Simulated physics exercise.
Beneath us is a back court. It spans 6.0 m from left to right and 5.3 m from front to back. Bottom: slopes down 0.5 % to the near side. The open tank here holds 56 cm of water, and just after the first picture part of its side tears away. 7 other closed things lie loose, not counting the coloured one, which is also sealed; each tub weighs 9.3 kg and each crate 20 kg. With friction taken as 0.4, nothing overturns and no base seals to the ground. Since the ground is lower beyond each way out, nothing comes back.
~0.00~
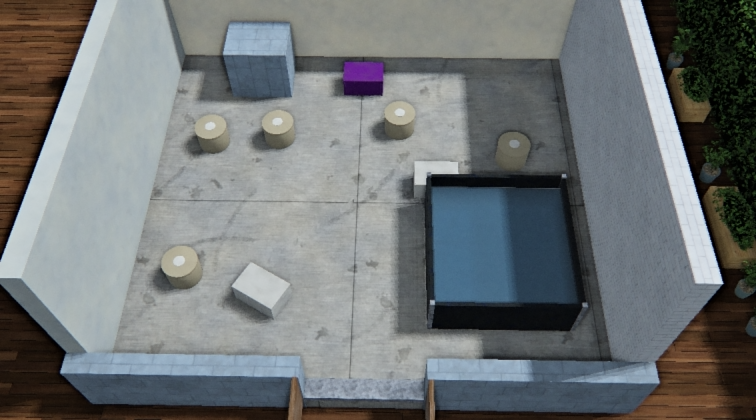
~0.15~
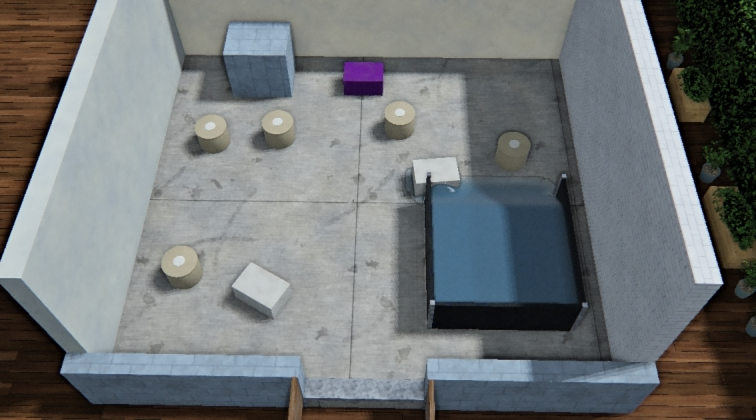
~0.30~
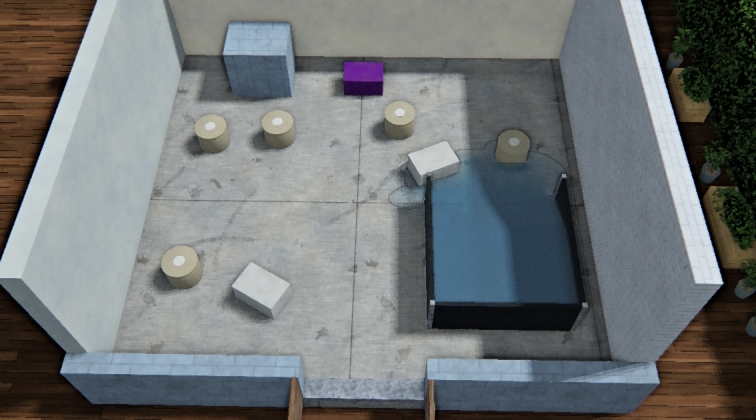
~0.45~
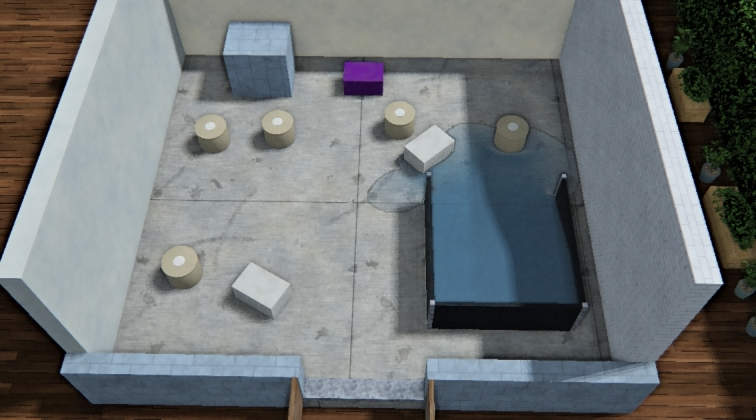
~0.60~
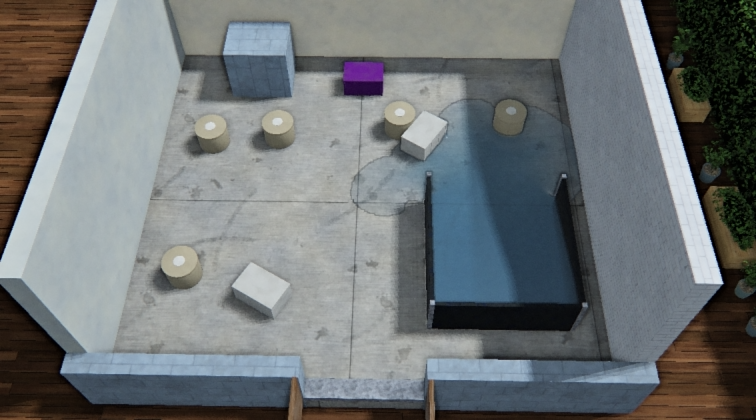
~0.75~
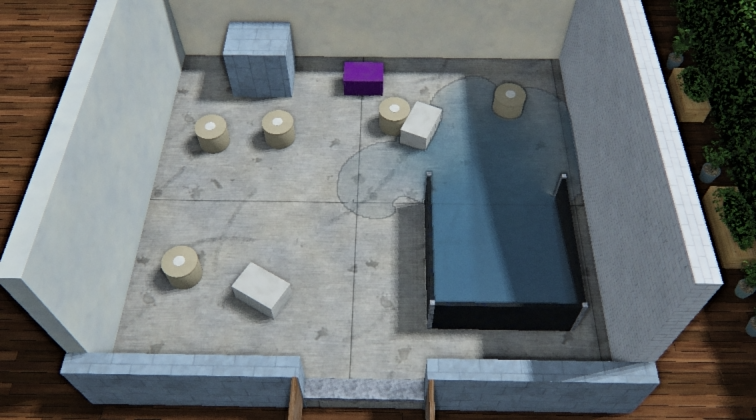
Water spreads from the tank's open far side, pushing a white box against a round stool.
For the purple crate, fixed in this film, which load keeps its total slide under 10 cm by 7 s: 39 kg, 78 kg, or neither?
78 kg, not less.
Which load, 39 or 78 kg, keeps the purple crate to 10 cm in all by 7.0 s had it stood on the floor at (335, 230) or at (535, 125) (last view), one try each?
Light one suffices, then no option.
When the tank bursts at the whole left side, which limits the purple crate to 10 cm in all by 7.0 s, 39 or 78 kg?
Well, in that case the light one does it.
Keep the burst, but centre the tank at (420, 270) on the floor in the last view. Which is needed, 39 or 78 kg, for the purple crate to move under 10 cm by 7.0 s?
Result, then: Heavier one only.
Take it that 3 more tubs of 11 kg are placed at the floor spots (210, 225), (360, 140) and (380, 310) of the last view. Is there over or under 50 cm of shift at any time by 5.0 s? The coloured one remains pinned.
Taking them one by one: Below the mark; above the mark; below the mark.
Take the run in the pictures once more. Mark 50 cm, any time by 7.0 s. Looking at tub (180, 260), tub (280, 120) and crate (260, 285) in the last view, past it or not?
In that order: Past it, more, under.
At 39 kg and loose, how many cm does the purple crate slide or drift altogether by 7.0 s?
It would cover some 80 cm all told.
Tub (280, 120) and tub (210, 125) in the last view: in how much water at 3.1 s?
Close to 4 and 0 centimetres.
After 1.4 s the purple crate would be 0 cm from its start with 39 kg and 0 cm from its start with 78 kg; 0 cm of water round it then.
After 3.1 s the purple crate would be 62 cm from its start with 39 kg and 0 cm from its start with 78 kg; 11 cm of water round it then.
After 4.9 s the purple crate would be 76 cm from its start with 39 kg and 0 cm from its start with 78 kg; 6 cm of water round it then.
After 7.0 s the purple crate would be 76 cm from its start with 39 kg and 0 cm from its start with 78 kg; 4 cm of water round it then.
